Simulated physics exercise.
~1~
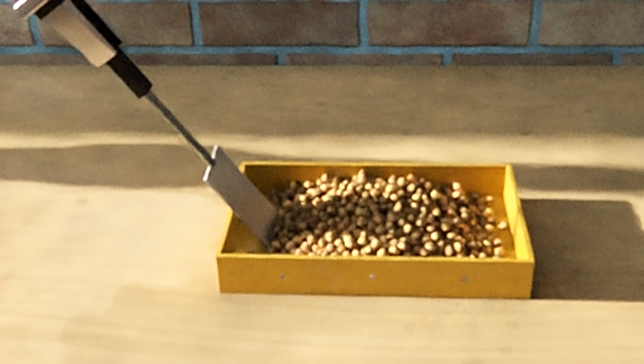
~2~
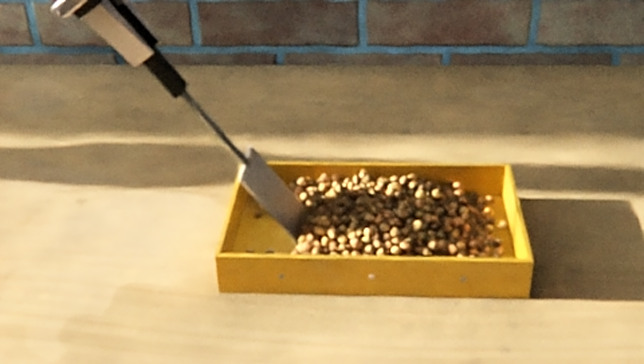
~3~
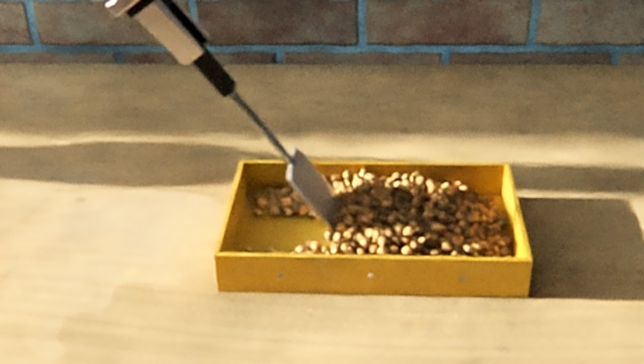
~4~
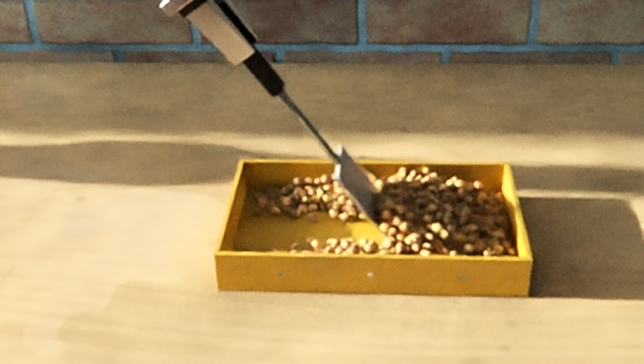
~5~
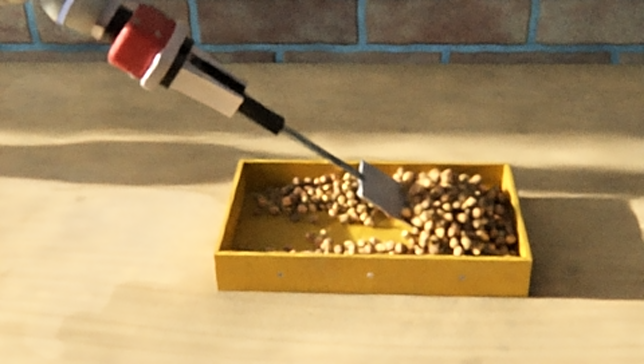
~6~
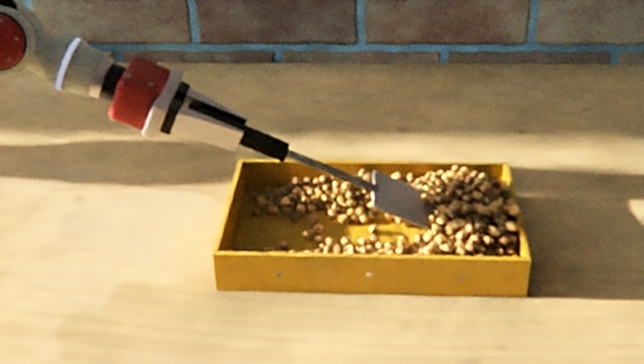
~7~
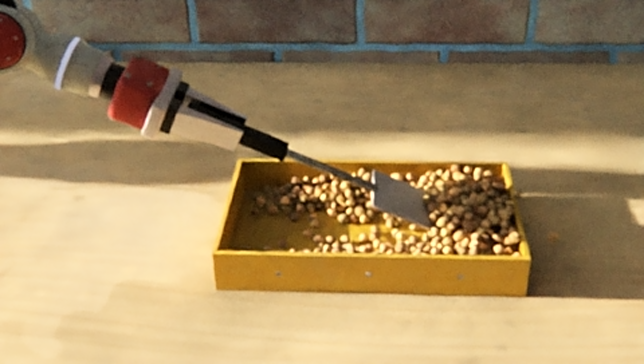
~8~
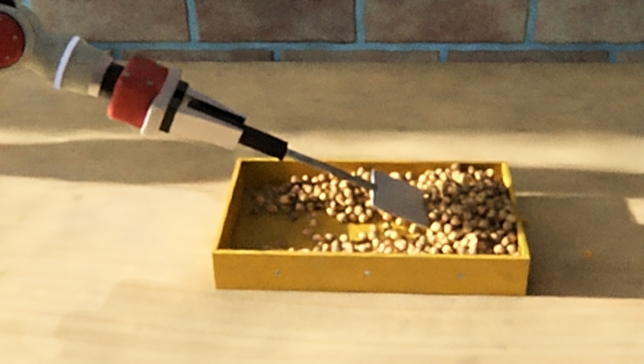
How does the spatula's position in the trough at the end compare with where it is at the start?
At the start the spatula is at the left end of the trough, and by the end it is right of the middle, against the heaped chickpeas and lying at a flatter angle.
On a wooden table top before a brick wall, a robot arm pushes a spatula rightward through dried chickpeas in a yellow trough, heaping them toward the right, then tilts the blade flatter and stops with it resting against the heap.
